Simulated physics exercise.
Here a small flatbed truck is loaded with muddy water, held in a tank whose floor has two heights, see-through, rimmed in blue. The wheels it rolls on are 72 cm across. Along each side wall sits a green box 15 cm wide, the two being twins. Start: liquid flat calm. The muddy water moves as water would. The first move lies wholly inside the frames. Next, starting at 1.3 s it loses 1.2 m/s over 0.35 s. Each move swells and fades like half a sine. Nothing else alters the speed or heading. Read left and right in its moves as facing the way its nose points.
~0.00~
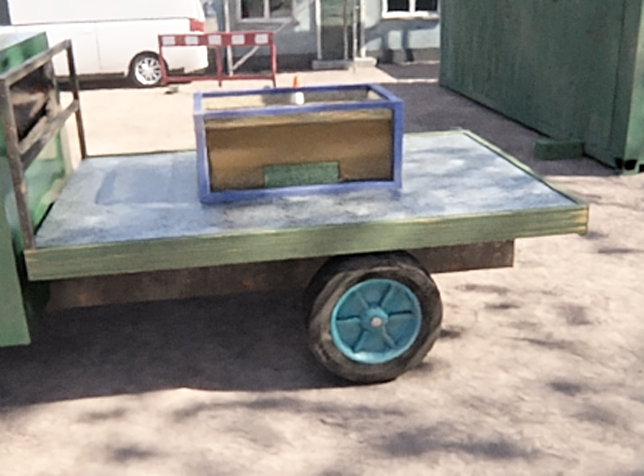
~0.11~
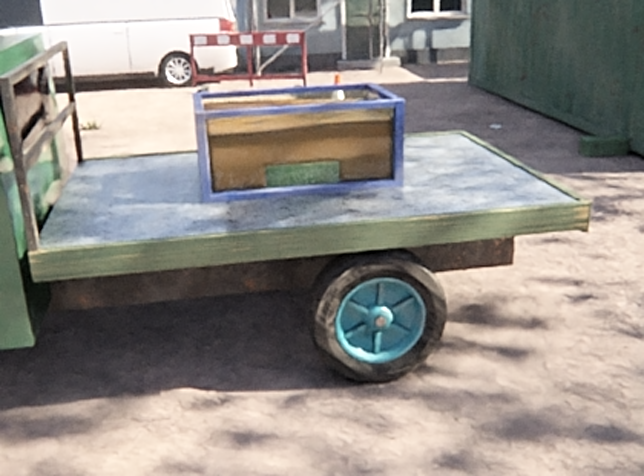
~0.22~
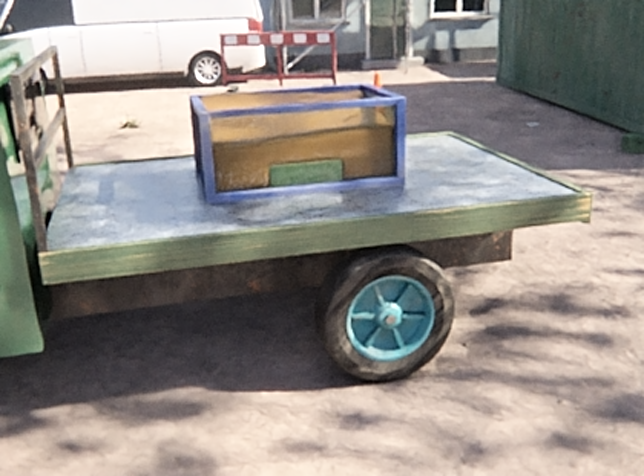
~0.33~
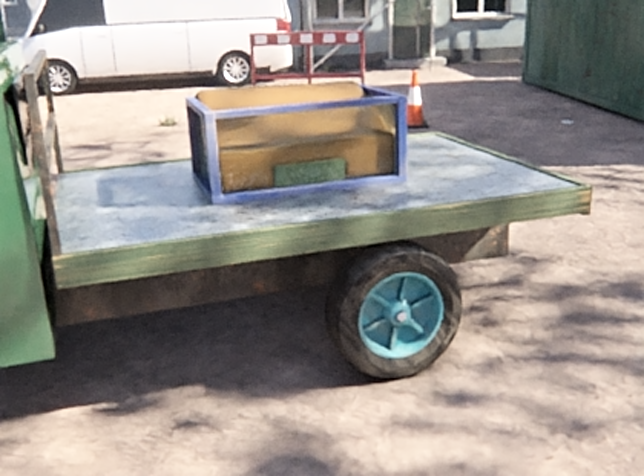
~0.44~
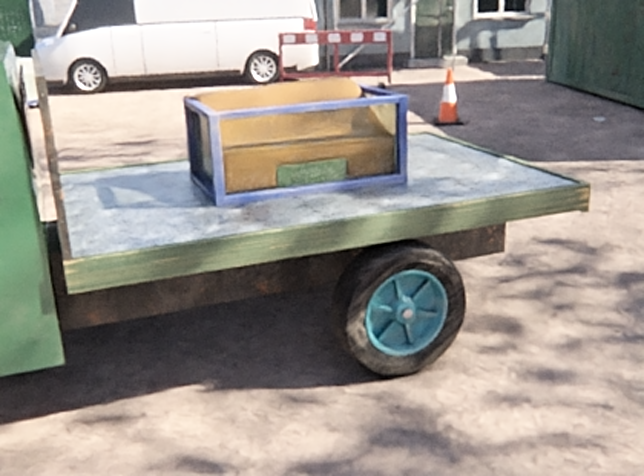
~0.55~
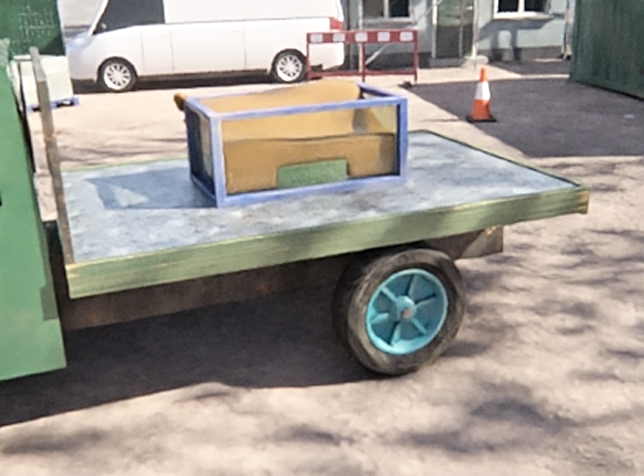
Muddy water climbs the tank's far side, then eases slightly, as the flatbed truck rolls left.
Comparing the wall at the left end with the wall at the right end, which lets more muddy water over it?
The surge carries more out to the left.
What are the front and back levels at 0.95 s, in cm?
I'd say some 36 centimetres in front and some 36 centimetres behind.
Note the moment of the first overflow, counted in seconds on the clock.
Near 0.6 s.
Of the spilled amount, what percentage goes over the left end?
Some 40 per cent of it.
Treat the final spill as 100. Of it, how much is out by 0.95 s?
Near 10 in a hundred.
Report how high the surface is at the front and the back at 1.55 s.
Front 44 cm and back 24 cm.
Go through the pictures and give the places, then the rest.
Level at the front (218, 124); level at the back (375, 115); still flat; the front is on the left, levels are read along the near wall; a wheel hub at (378, 325), in the first frame.
Level at the front (220, 134); level at the back (376, 115); rising 7° towards the far side, in the second frame.
Level at the front (223, 140); level at the back (377, 123); rising 17° towards the far side, in the third frame.
Level at the front (228, 147); level at the back (377, 127); rising 26° towards the far side, in the fourth frame.
Level at the front (230, 147); level at the back (378, 131); rising 29° towards the far side, in the fifth frame.
Level at the front (230, 140); level at the back (378, 130); rising 24° towards the far side; a wheel hub at (411, 316), in the sixth frame.
By 0.95 s front 36 cm, middle 39 cm, back 35 cm above the lowest part of the floor; the loss stands at 2 per cent, over the far side.
By 1.55 s front 44 cm, middle 35 cm, back 25 cm above the lowest part of the floor; the loss stands at 2 per cent, over the far side.
By 2.15 s front 33 cm, middle 32 cm, back 32 cm above the lowest part of the floor; the loss stands at 8 per cent, over the left end and the near side, a little elsewhere.
By 4.64 s the loss stands at 14 per cent, over the left end and the near side, a little elsewhere; the left end has passed 5 per cent and the right end 2.
